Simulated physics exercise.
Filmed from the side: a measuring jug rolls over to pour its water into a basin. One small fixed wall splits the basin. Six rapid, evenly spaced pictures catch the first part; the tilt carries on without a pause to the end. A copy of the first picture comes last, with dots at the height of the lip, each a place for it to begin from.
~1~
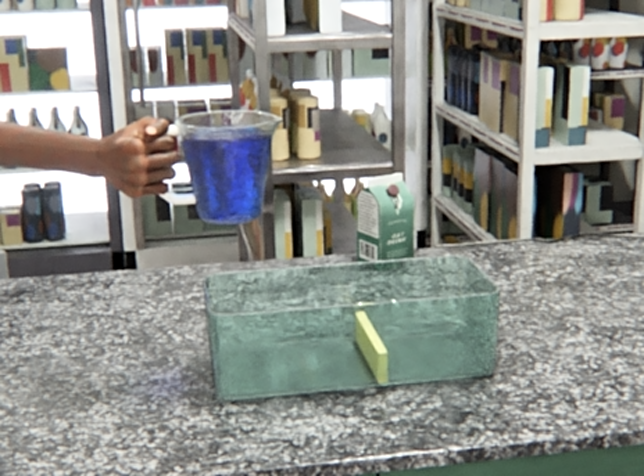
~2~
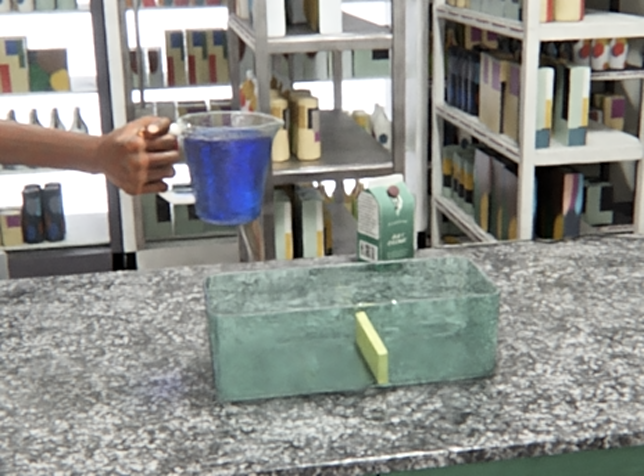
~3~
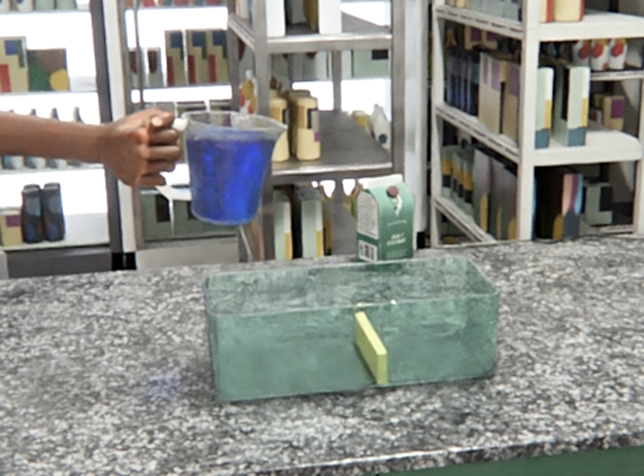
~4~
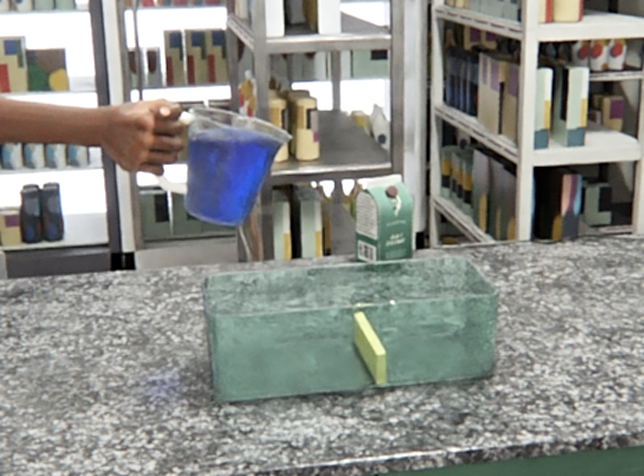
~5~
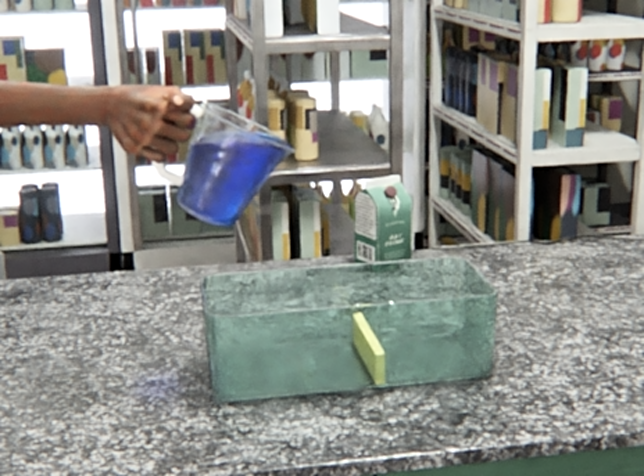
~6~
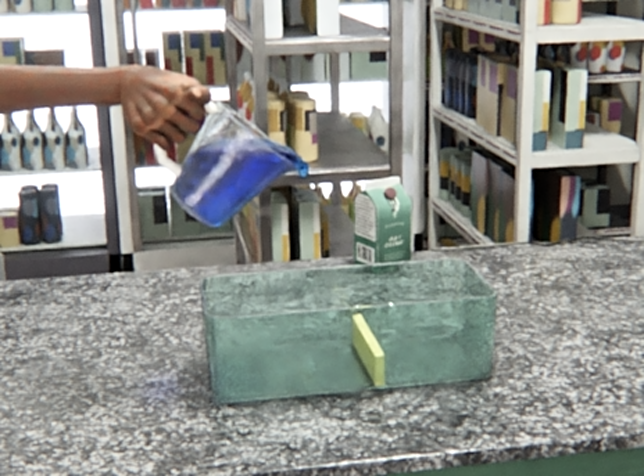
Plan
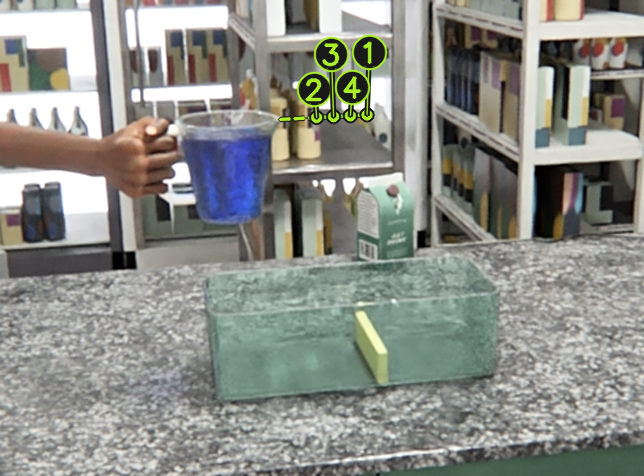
A clear measuring jug of blue liquid, held by a hand at left above a greenish glass basin on a speckled counter, stays upright, then tilts steadily rightward until the liquid reaches over its lip.
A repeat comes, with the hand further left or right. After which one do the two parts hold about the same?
Place 2.
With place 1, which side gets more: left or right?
The right one.
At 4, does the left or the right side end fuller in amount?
The right side.
On the marked copy, 1 at (367, 114); 2 at (316, 117); 3 at (333, 116); 4 at (350, 115).
With 1, about 8 % ends left of the wall and 89 % right of it; 3 % is lost outside.
With 2, about 51 % ends left of the wall and 46 % right of it; 3 % is lost outside.
With 3, about 30 % ends left of the wall and 68 % right of it.
With 4, about 13 % ends left of the wall and 84 % right of it; 3 % is lost outside.
